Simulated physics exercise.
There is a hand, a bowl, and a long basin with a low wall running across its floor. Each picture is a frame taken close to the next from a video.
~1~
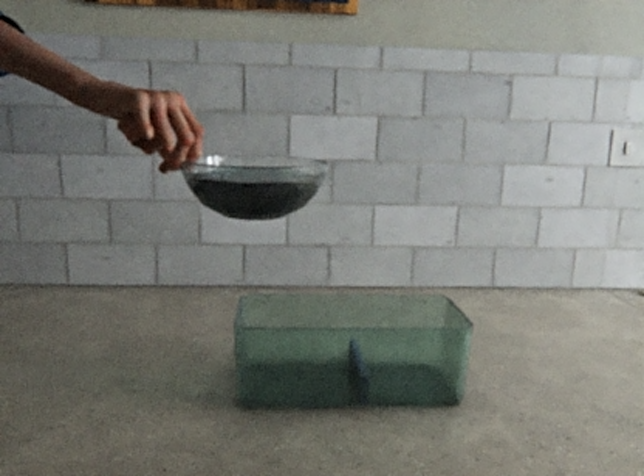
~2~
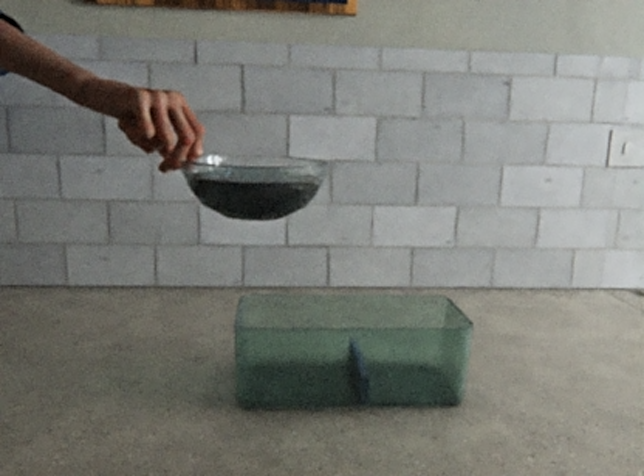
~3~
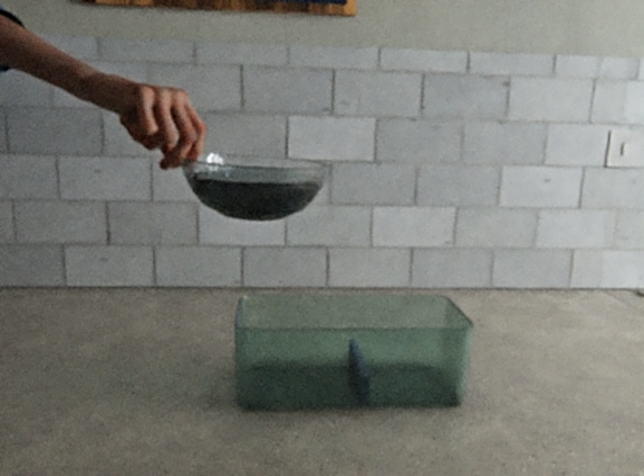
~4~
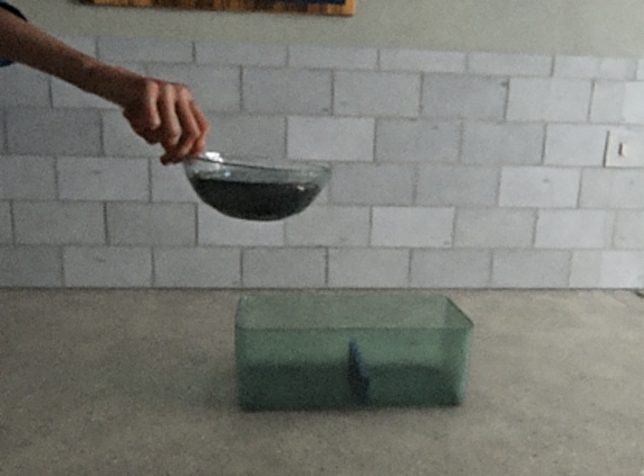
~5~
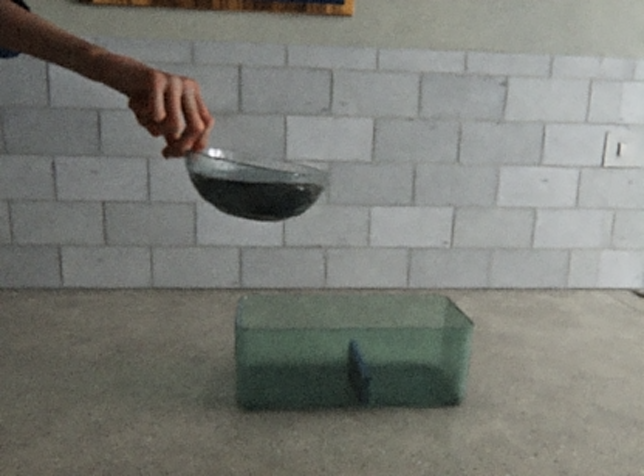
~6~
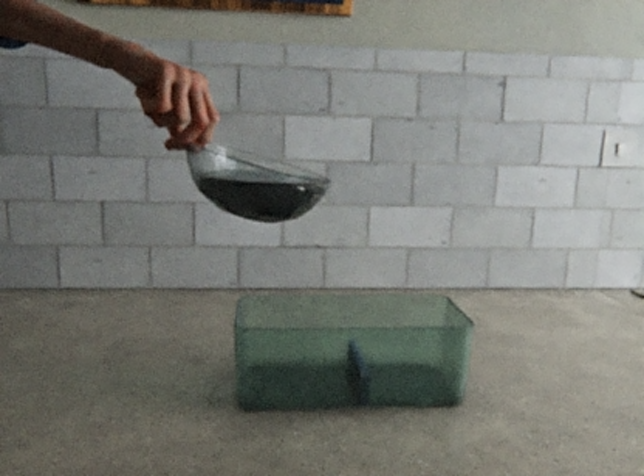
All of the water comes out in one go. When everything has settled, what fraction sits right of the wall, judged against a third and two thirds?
It settles with between one third and two thirds on the right.
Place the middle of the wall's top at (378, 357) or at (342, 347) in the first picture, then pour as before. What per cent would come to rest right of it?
The first one comes to 35 percent, while the second comes to 75 percent.
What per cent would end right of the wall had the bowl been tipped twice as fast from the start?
Close to 40 per cent.
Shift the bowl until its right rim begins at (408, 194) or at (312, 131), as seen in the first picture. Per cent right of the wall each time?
Close to 70 in a hundred, and close to 55 in a hundred.
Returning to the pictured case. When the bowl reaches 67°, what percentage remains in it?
Close to 30 per cent.
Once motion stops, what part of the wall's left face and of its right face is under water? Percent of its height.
On the left 40 %, on the right 70 %.
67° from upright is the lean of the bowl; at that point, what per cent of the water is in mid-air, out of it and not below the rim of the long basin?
40 %.
A moment on, the bowl is tipped part way and 30 per cent is still to pour, 4 is left of the wall and 29 right of it.
Next, the bowl is tipped right over and 0 per cent is still to pour, 36 is left of the wall and 61 right of it.
Then the bowl is tipped right over and 0 per cent is still to pour, 39 is left of the wall and 60 right of it.
Later the bowl is tipped right over and 0 per cent is still to pour, 39 is left of the wall and 60 right of it.
Finally, 39 per cent lies left of the wall, 60 right of it and 1 outside.
